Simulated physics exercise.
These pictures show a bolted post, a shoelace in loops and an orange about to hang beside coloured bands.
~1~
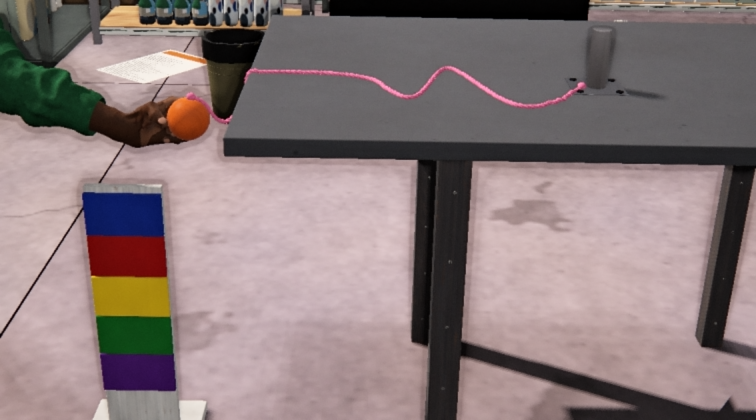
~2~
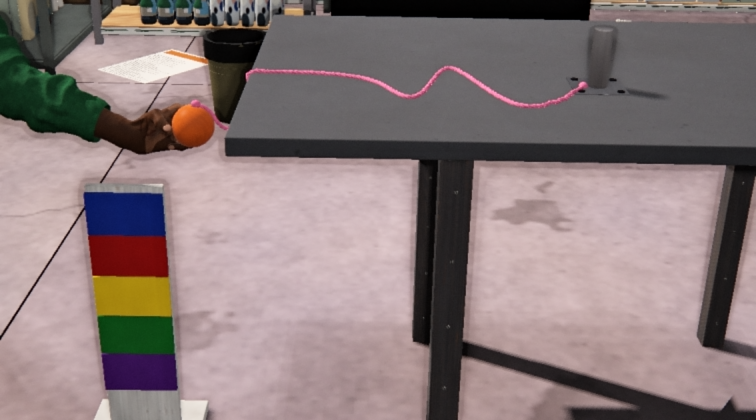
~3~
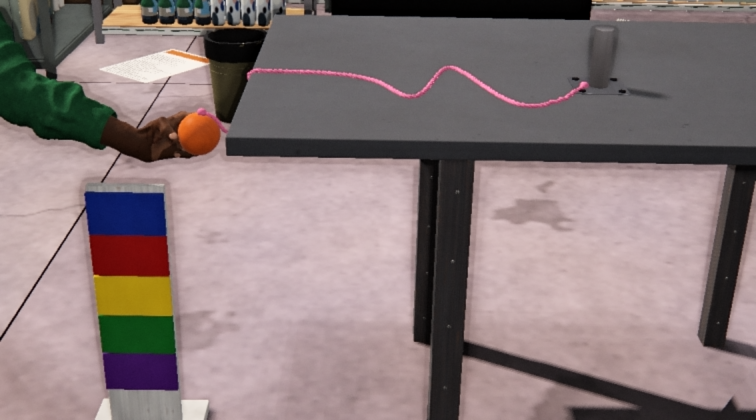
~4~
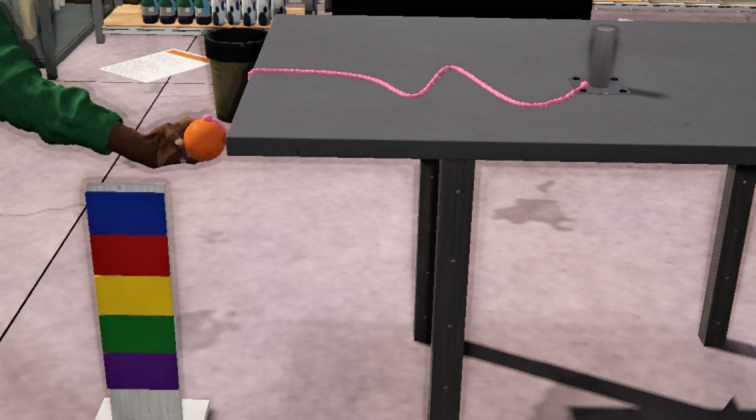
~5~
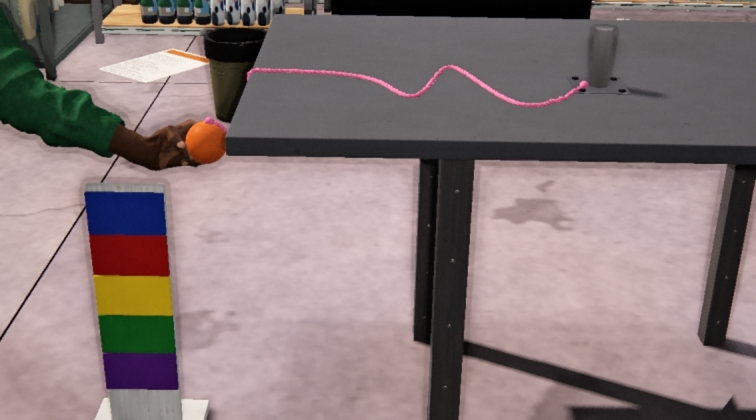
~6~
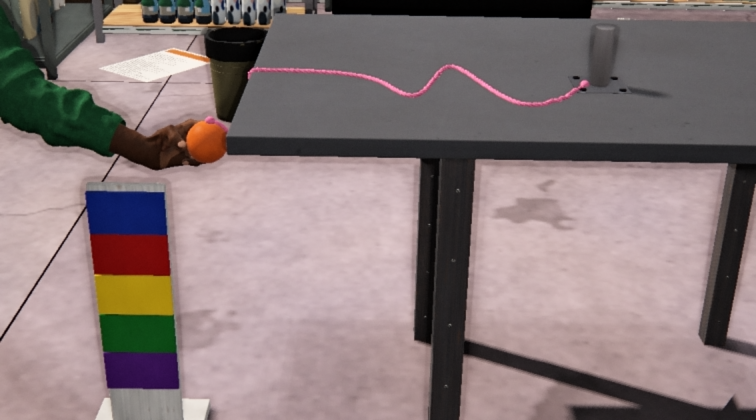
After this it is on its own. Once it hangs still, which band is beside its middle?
Its centre hangs level with the purple band.
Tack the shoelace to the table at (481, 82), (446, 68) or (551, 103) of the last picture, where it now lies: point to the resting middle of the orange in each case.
Try by try, around (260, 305), (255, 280) and (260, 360).
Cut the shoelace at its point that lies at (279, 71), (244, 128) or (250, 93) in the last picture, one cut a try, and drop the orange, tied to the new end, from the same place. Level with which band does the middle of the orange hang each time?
Try by try: Red; green; yellow.
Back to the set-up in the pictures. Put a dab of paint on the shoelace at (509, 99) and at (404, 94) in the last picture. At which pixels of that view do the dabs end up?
At (461, 83), then (247, 112).
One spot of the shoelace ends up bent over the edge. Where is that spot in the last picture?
The one at (421, 93).
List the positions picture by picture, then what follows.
In the first frame, orange (189, 119); blue (123, 216); red (127, 258); yellow (131, 298); green (134, 336); purple (138, 374).
In the second frame, orange (193, 126); shoelace through (557, 102) (481, 85) (432, 82) (374, 81) (264, 72).
In the third frame, orange (199, 134).
In the fourth frame, orange (205, 140); shoelace through (559, 102) (483, 85) (433, 81) (375, 81) (265, 71).
In the fifth frame, orange (207, 143).
In the sixth frame, orange (208, 142); shoelace through (559, 101) (483, 84) (434, 80) (376, 80) (266, 70).
Soon after, orange near (220, 335); level with green.
Then, orange near (287, 367); level with purple.
Further on, orange near (250, 380); level with purple.
At rest, orange near (263, 381); level with purple. Its middle rests at the purple band.
